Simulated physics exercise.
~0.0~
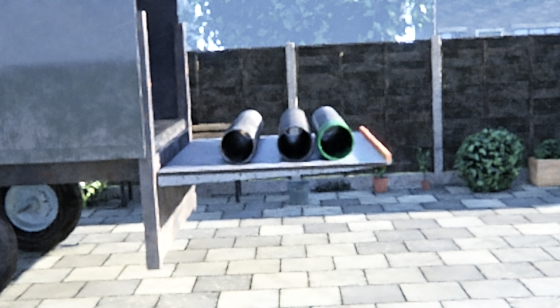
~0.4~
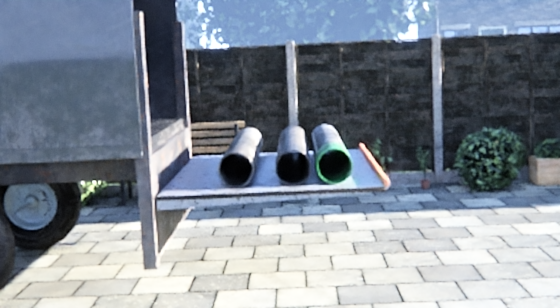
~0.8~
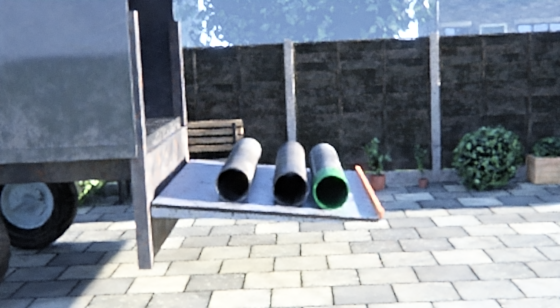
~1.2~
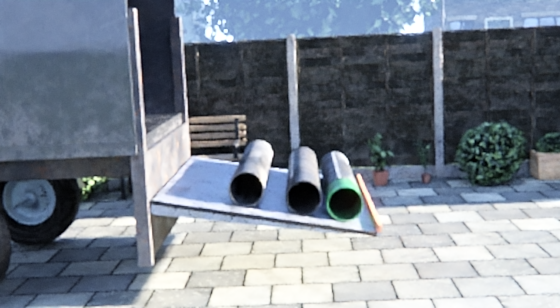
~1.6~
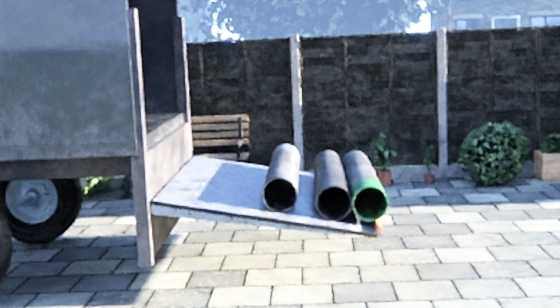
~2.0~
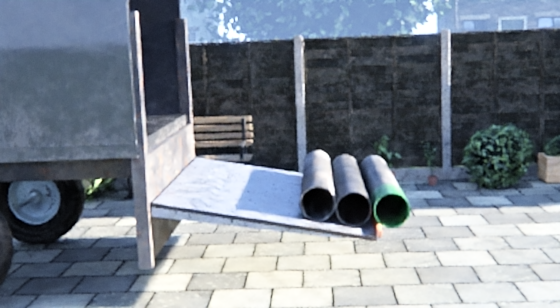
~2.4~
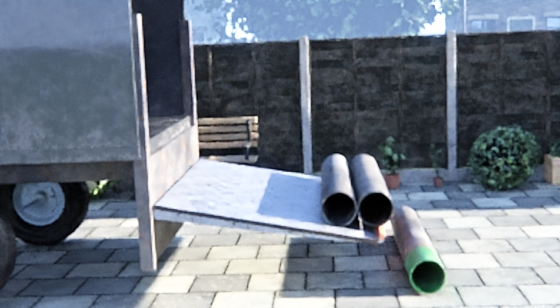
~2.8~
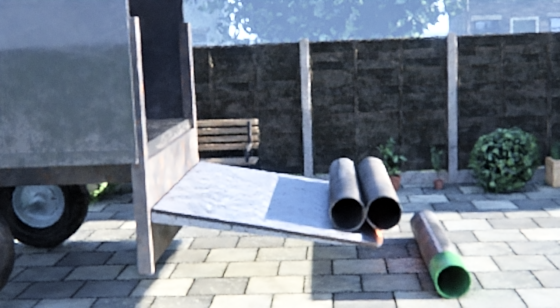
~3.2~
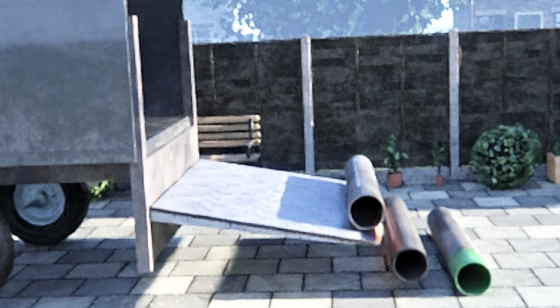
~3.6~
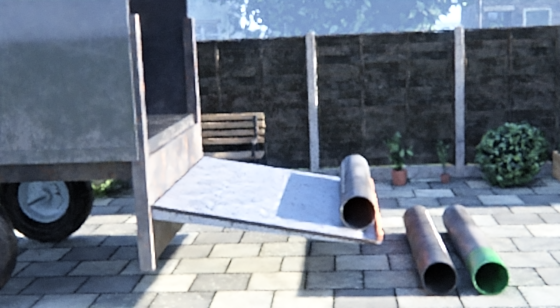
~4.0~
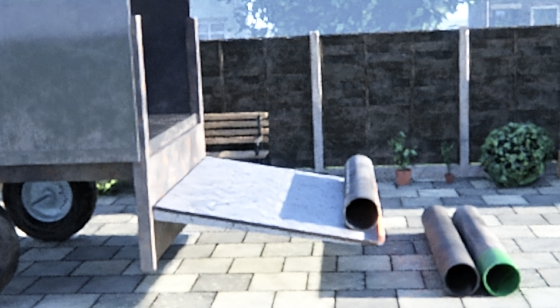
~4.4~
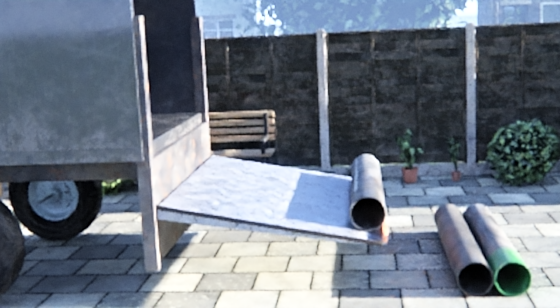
The clip opens on three hollow pipes, the right one green-rimmed, lying side by side on a flat plate at the back of a trailer in a paved yard. The plate drops a little, then tips down to the right, and the pipes roll towards its low outer edge, where they bunch together. The green one goes over the edge first and lands on the paving, rolling right. A dark pipe follows it down and comes to lie close beside it. At the end, those two rest on the ground while the third pipe stays on the sloping plate near its edge.
